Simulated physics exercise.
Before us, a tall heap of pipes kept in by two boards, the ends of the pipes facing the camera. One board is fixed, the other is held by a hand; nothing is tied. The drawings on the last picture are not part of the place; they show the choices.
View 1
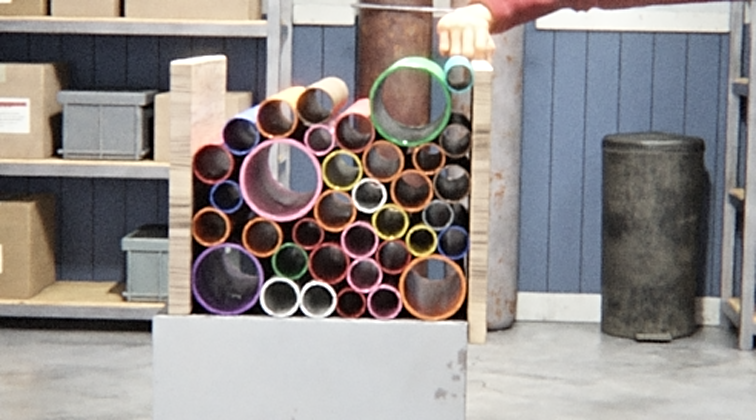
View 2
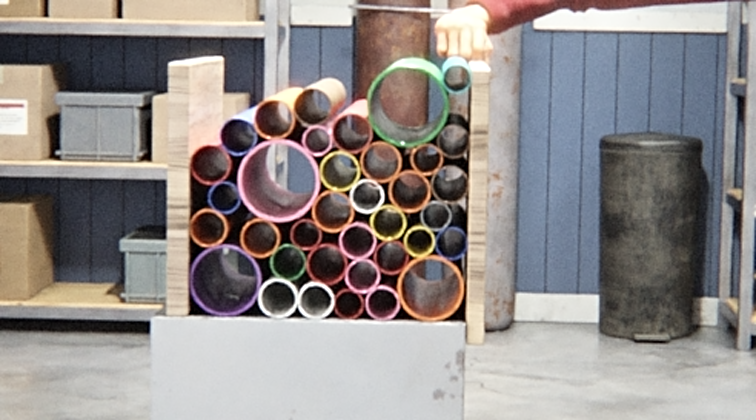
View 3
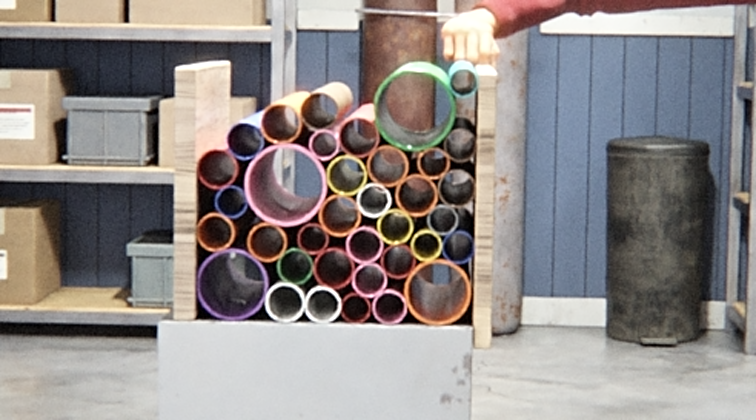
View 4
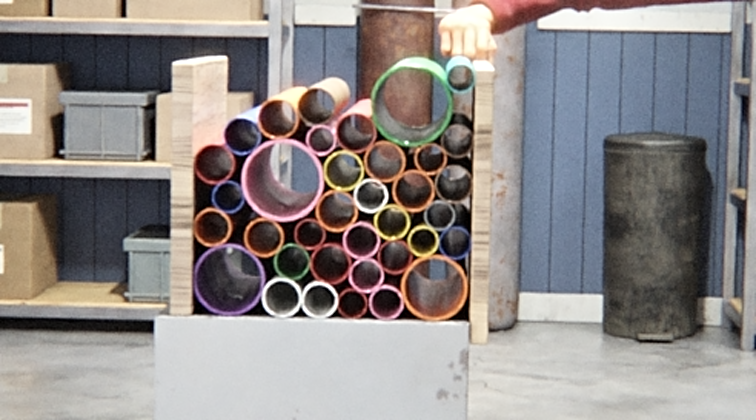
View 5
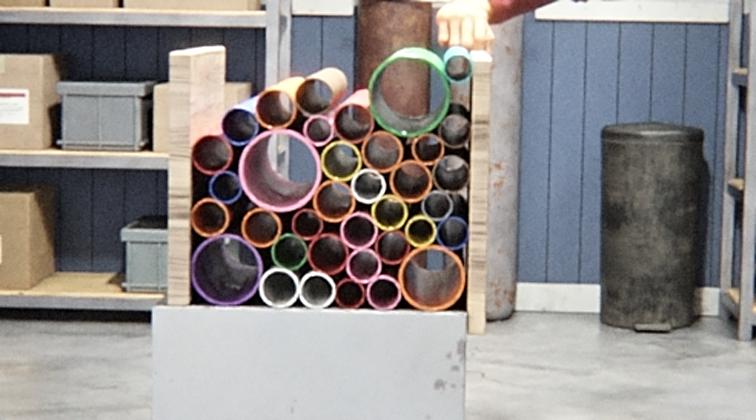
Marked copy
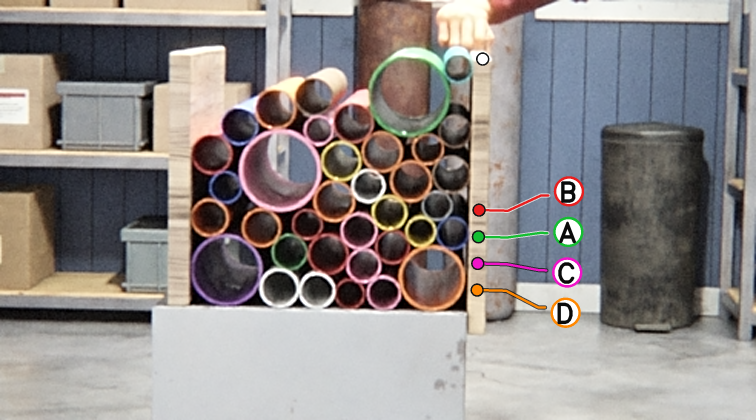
Colourful pipes sitting stacked between two upright wooden boards, a hand resting at the top right, with only slight camera shake.
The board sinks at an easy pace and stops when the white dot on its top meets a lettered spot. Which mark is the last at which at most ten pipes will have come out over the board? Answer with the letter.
It can be let down to A.
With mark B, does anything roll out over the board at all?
Yes, at B.
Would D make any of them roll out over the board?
Yes.
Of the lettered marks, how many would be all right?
Two of them.
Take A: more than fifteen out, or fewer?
At A, fewer than fifteen.
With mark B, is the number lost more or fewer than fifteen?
It loses fewer than fifteen.
On the marked copy, A at (478, 237); B at (479, 210); C at (478, 264); D at (477, 290); the white dot at (483, 59).
With A. Early on, top of the board (471, 141).
Further on, top of the board (469, 232).
At the end, top of the board (469, 236), eight out over the board.
As for the rest, B about five out over the board; C more than ten out over the board; D more than ten out over the board.
